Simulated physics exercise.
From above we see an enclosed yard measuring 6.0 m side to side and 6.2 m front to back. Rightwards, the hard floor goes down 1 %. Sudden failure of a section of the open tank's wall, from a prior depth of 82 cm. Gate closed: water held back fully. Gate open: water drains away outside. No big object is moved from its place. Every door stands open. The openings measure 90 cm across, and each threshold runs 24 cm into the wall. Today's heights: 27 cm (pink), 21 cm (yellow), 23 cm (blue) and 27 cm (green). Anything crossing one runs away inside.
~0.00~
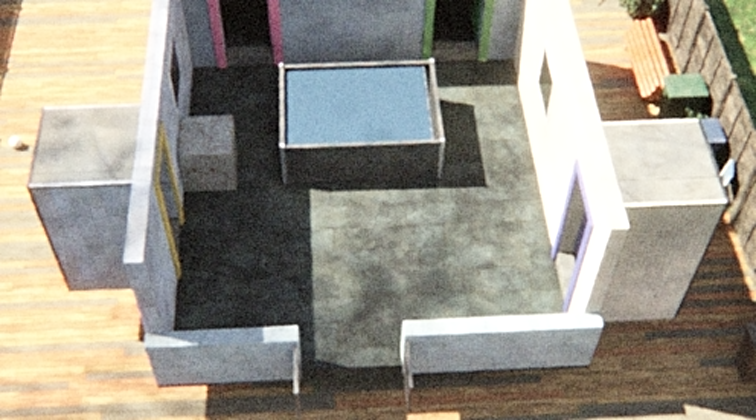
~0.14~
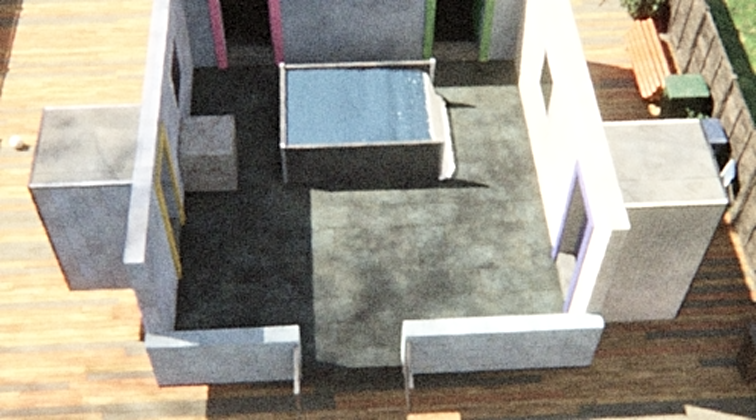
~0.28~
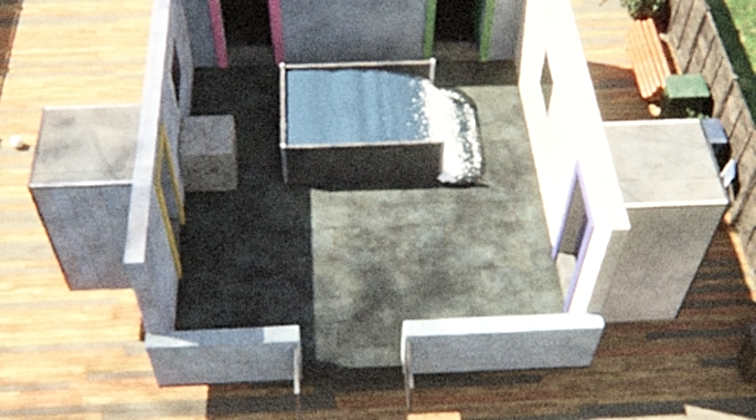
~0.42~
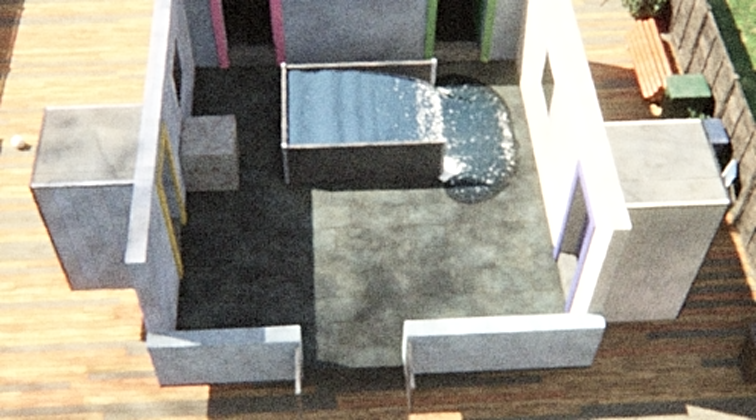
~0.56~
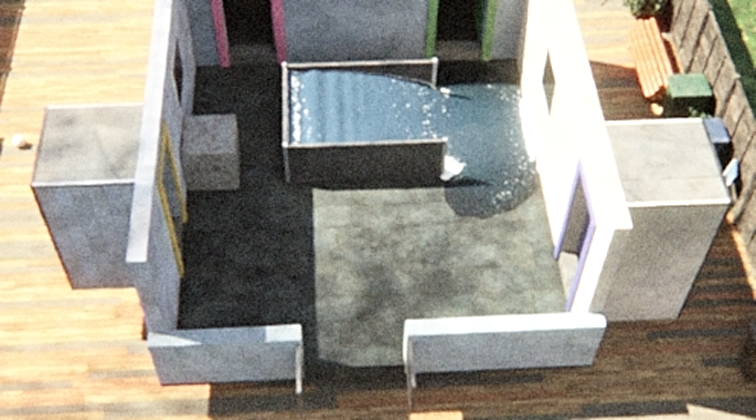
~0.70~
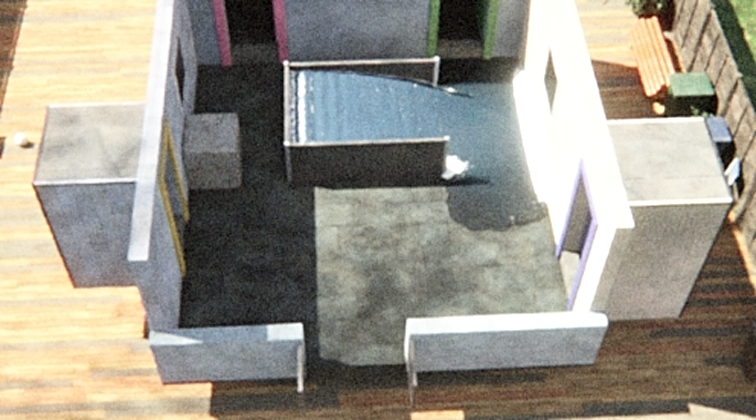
Water pouring from the open right end of a raised tank, spreading across the grey floor of a walled yard to the right-hand wall.
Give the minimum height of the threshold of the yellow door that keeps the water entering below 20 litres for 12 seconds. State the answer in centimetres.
Minimum height: About 11.5 cm.
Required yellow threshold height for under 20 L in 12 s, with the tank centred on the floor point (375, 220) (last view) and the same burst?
Then roughly 10.0 cm.
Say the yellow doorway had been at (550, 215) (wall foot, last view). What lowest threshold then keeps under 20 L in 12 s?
It needs about 22 cm.
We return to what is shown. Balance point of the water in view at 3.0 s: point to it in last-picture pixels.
(449, 157) or so.
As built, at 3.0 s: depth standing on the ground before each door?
Centimetres: Pink = 5, yellow = 0, blue = 12, green = 33.
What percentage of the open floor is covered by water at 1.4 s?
Approximately 20 %.
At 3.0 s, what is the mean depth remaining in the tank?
It averages close to 19 centimetres.
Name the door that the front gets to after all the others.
Last in order comes the yellow door.
After 1.4 s water covers 20 % of the floor, deepest (68 cm) near (517, 60); it has not reached the yellow door.
After 3.0 s water covers 55 % of the floor, deepest (42 cm) near (517, 60); it has not reached the yellow door.
After 12.0 s water covers 100 % of the floor, deepest (20 cm) near (475, 95); 9 cm at the yellow door, 0 litres in over its 21 cm threshold.
At the yellow door as built, the water arrived by 4.8 s and peaked near 18 cm at 7.2 s.
With a threshold of 10.5 cm, 30 litres would have come in within the 12 s; with 14.5 cm, 6 litres. So under 20 litres takes about 11.5 cm.
